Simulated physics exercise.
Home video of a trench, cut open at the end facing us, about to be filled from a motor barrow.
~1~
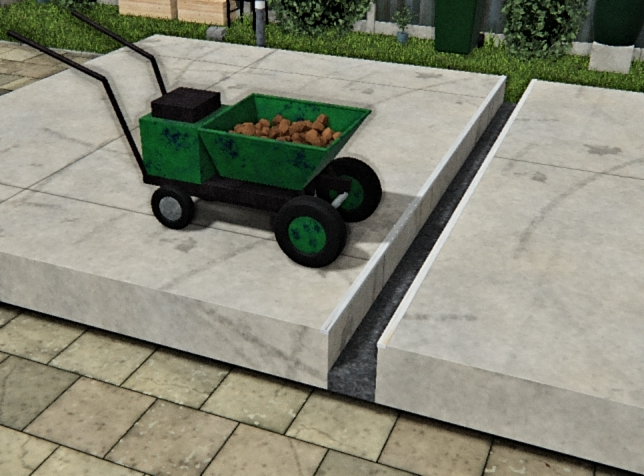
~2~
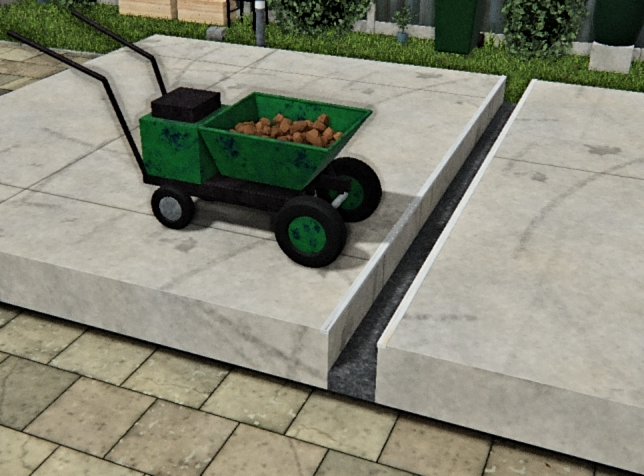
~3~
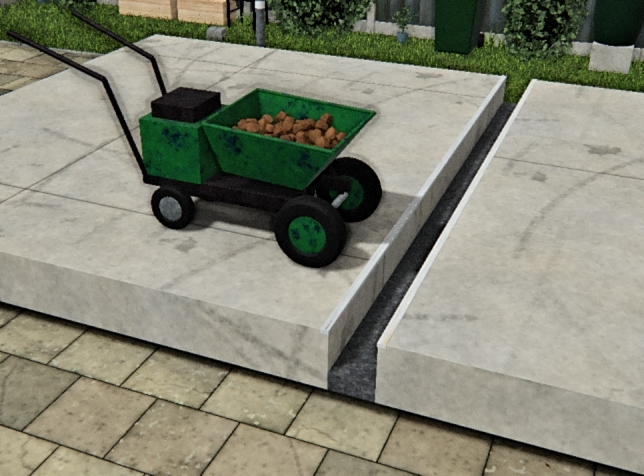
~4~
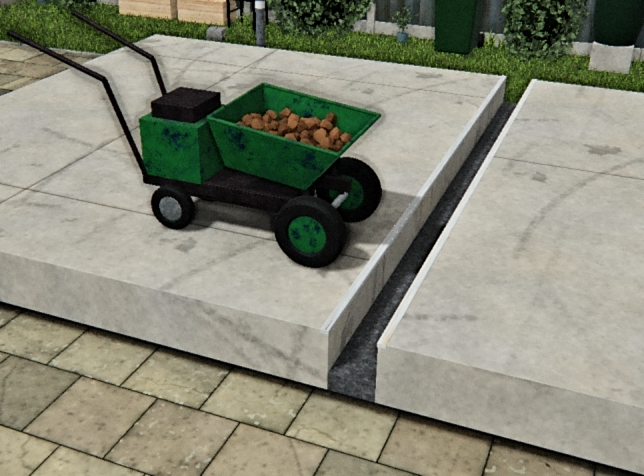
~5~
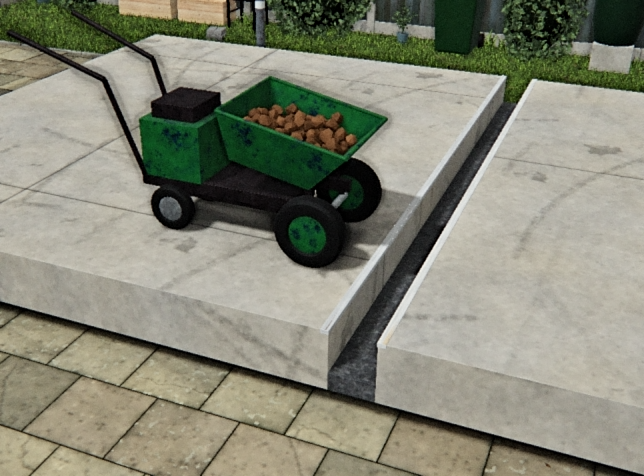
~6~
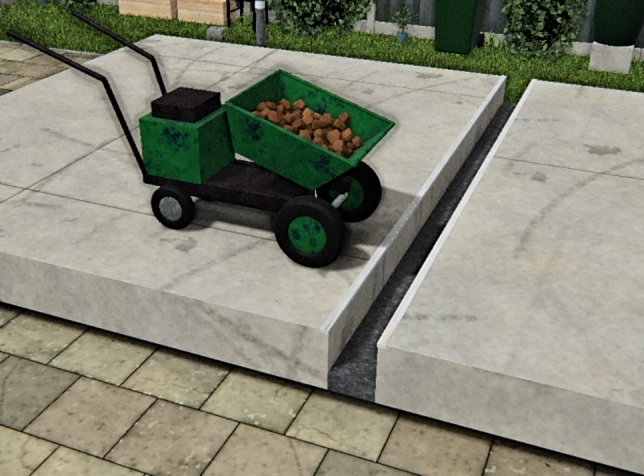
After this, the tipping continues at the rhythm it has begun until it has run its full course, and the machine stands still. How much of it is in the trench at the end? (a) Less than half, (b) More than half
The answer is a.
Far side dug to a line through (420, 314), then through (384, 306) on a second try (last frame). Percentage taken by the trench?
The first try comes to close to 50 per cent, the next to 10 per cent.
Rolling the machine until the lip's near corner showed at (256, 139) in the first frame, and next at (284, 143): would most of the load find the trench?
A majority, then a majority.
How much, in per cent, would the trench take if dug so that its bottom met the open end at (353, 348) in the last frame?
Something close to 20 per cent.
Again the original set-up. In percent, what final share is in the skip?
All told, it is near 0 percent.
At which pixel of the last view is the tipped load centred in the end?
Roughly at pixel (458, 261).
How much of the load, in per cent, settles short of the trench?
It comes to close to 0 %.
Soon after the last picture, skip tipped steeply; all in the skip.
A little later, skip tipped steeply; most in the skip; a small part beyond it; a small part falling.
Later still, skip tipped right over; about a quarter in the skip; a small part in or heaped over the trench; most beyond it; a stray few falling.
By the end, skip tipped right over; about a quarter in or heaped over the trench; most beyond it.
